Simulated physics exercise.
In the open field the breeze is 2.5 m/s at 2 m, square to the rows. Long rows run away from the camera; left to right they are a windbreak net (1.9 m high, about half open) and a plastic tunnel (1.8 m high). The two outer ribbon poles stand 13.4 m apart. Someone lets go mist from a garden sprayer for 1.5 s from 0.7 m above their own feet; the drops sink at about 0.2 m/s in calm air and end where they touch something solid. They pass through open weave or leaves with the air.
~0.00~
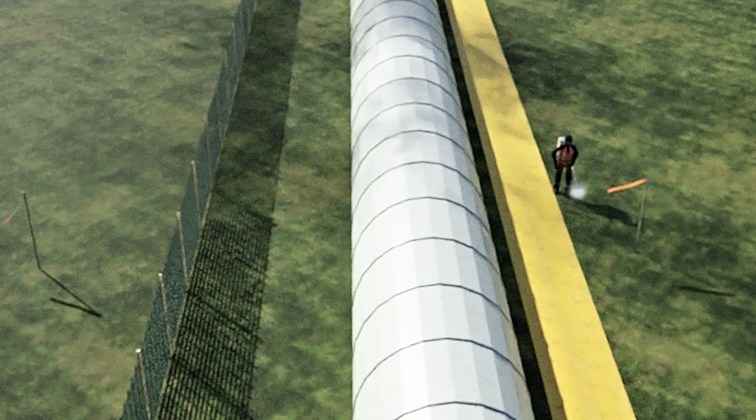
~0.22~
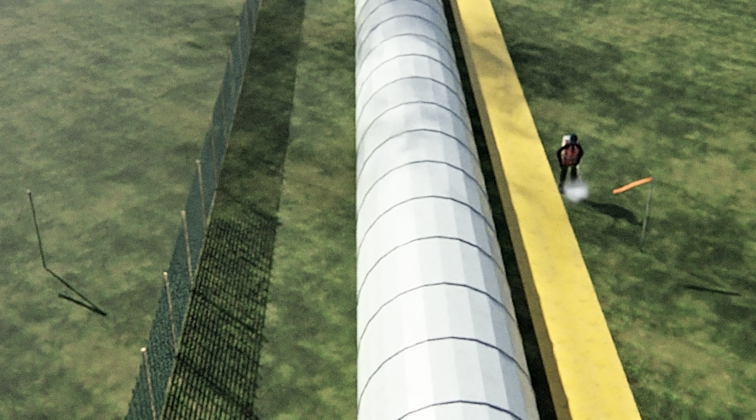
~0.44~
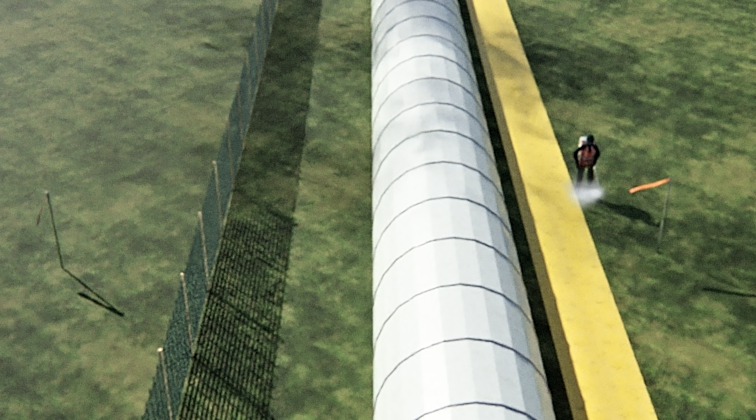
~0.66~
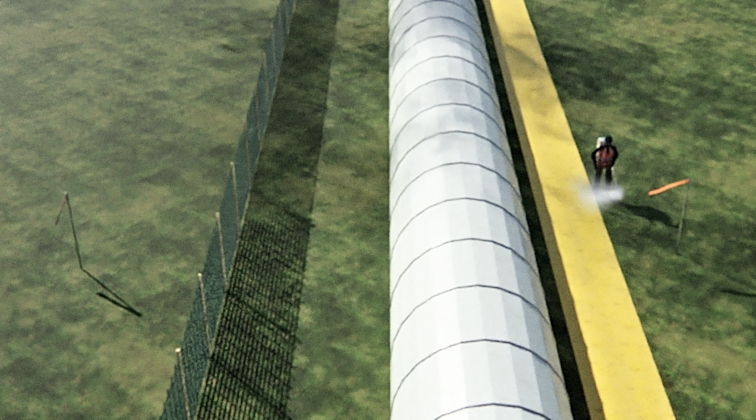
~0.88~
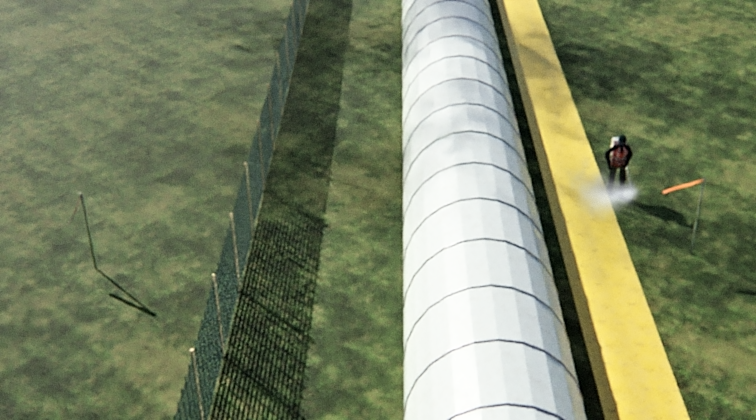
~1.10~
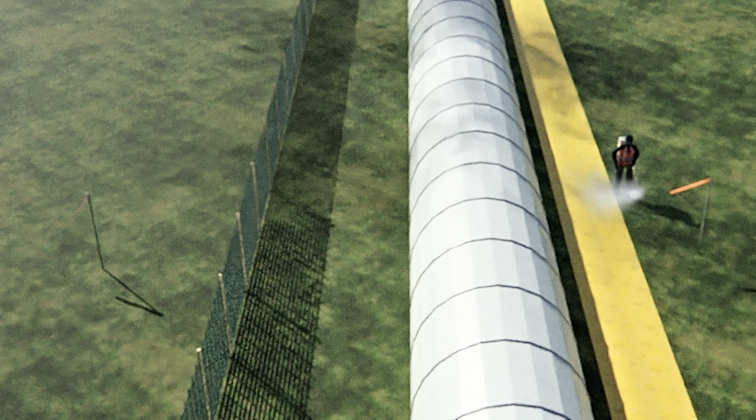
On a grassy field with a netting fence, a long white tunnel and a yellow strip, a standing person released a small puff of mist that spread leftward over the yellow strip's edge.
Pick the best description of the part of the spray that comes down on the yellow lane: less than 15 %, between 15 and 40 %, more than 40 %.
It catches from 15 to 40 %.
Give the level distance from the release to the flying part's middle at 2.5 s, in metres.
Roughly 1.5 m.
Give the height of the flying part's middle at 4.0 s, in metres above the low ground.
Roughly 1.8 m up.
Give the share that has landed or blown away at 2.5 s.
Near 10 %.
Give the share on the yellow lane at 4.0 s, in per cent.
Near 20 %.
After 2.5 s, 91 % is in the air or yet to come; 8 % lies on the yellow lane; the middle of what still flies is 0.8 m above the low ground, near (572, 189).
After 4.0 s, 64 % is in the air or yet to come; 22 % lies on the yellow lane; the middle of what still flies is 1.7 m above the low ground, near (522, 152).
After 8.0 s, 39 % is in the air or yet to come; 29 % lies on the yellow lane; the middle of what still flies is 1.9 m above the low ground, near (158, 145).
After 20.0 s, 9 % is in the air or yet to come; 29 % lies on the yellow lane.
After 45.0 s, 0 % is in the air or yet to come; 29 % lies on the yellow lane.
